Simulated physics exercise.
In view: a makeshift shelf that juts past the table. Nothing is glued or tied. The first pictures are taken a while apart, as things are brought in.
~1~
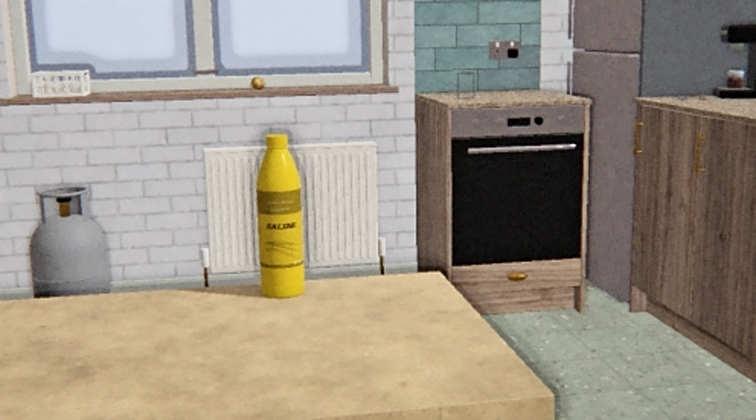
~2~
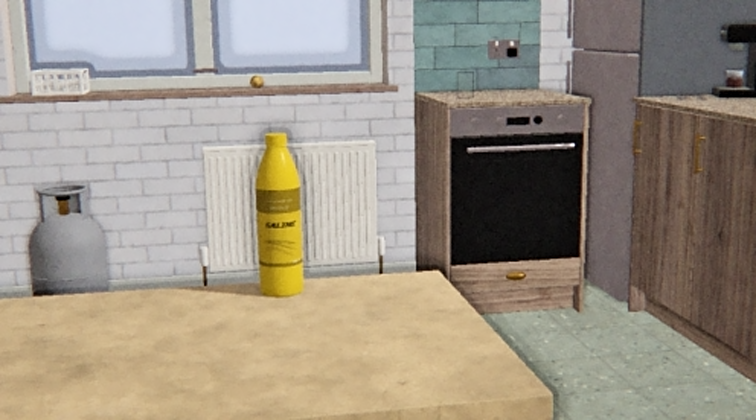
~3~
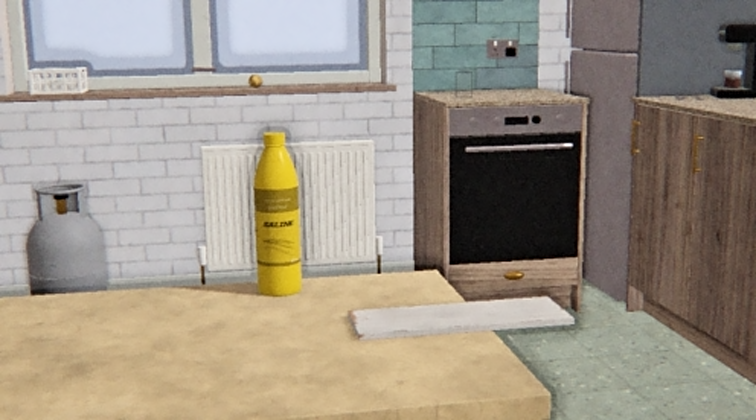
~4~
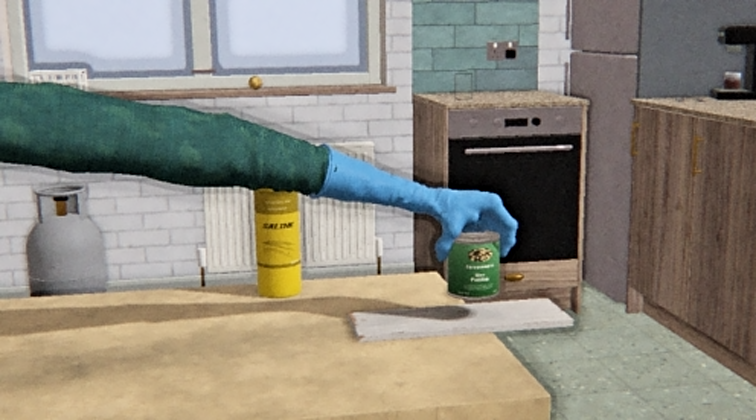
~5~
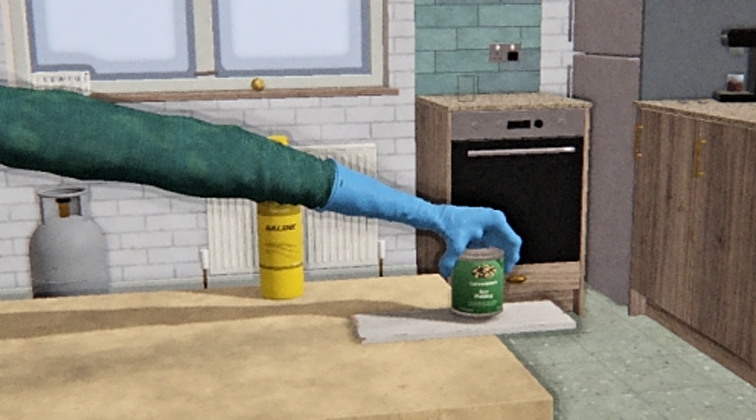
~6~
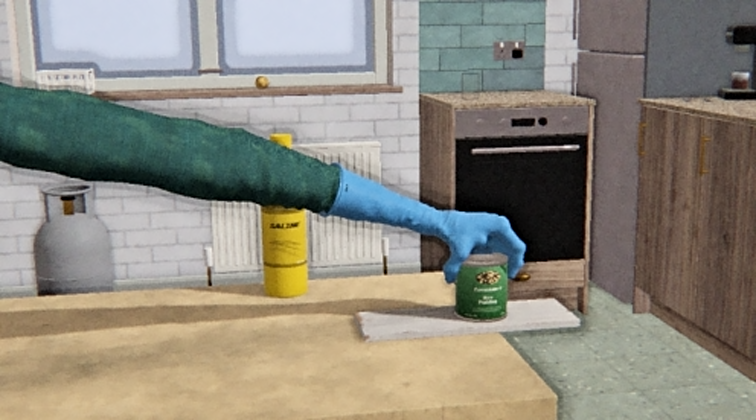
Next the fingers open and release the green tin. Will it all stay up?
The plank stays on the table.
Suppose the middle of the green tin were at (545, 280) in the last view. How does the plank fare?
Then it tips off the edge.
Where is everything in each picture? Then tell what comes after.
In the first frame, the last thing is not in view yet.
In the second frame, the last thing is not in view yet.
In the third frame, the last thing is not in view yet; white plank (459, 317).
In the fourth frame, still above its spot; green tin (473, 264); white plank (459, 319).
In the fifth frame, still above its spot; green tin (477, 281); white plank (461, 321).
In the sixth frame, in place under the hand; green tin (481, 286); white plank (465, 319).
Then, 0.40 s past the last view, nothing moves.
Then, 1.10 s past the last view, green tin resting near (481, 287).
Finally, all 3 still in place. Final places as the last picture's camera would see them, green tin near (481, 287). The plank holds.
